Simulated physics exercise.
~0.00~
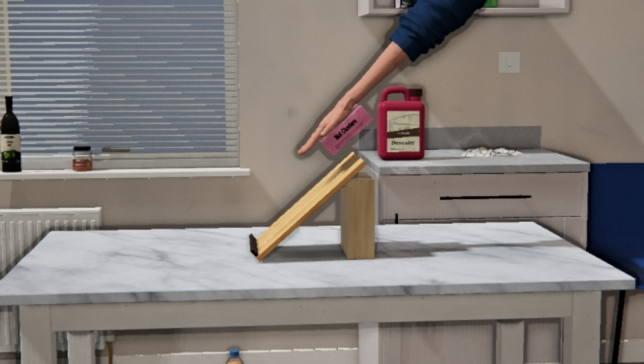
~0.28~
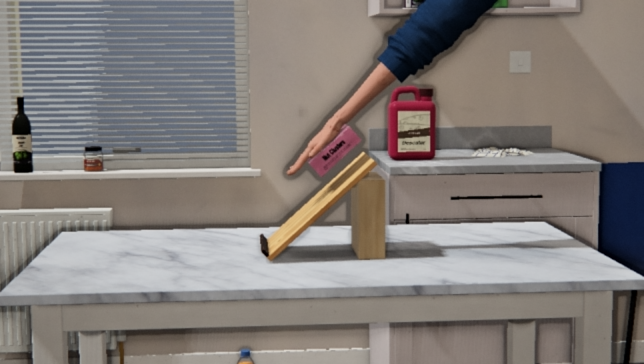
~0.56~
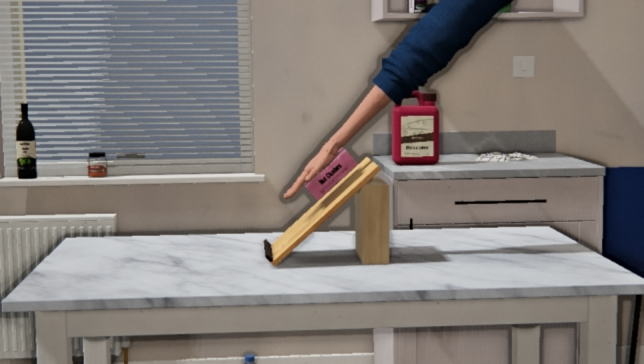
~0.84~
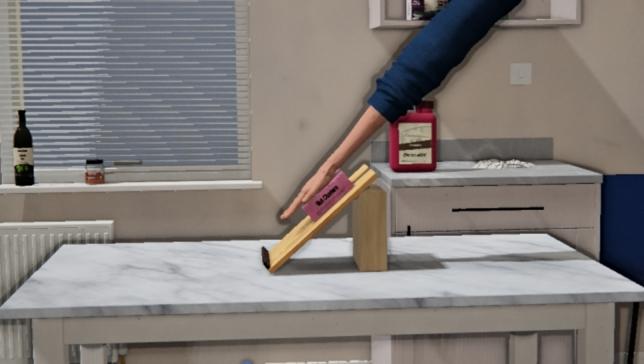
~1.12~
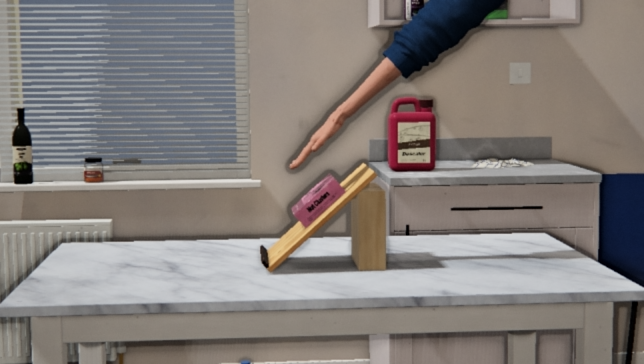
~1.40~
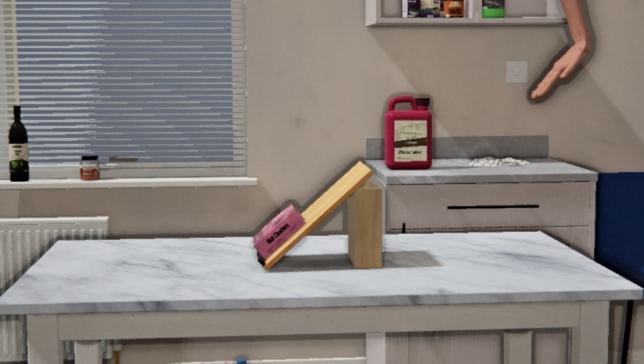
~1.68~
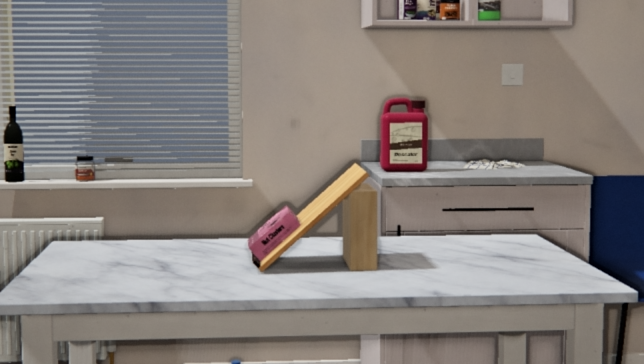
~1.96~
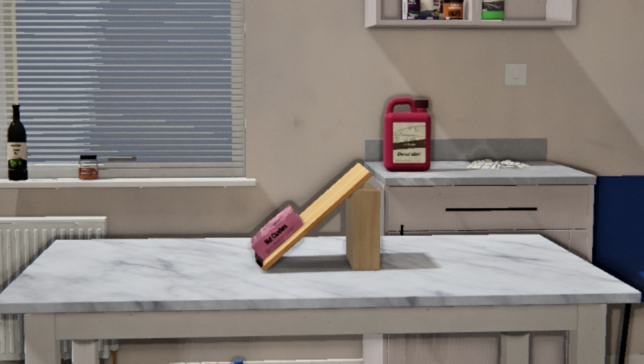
In this clip, a hand lowers a pink packet onto a sloping wooden board propped against a block on a marble-topped table, then lets go and withdraws. The packet slides down the board to the left and ends resting at its lower end.
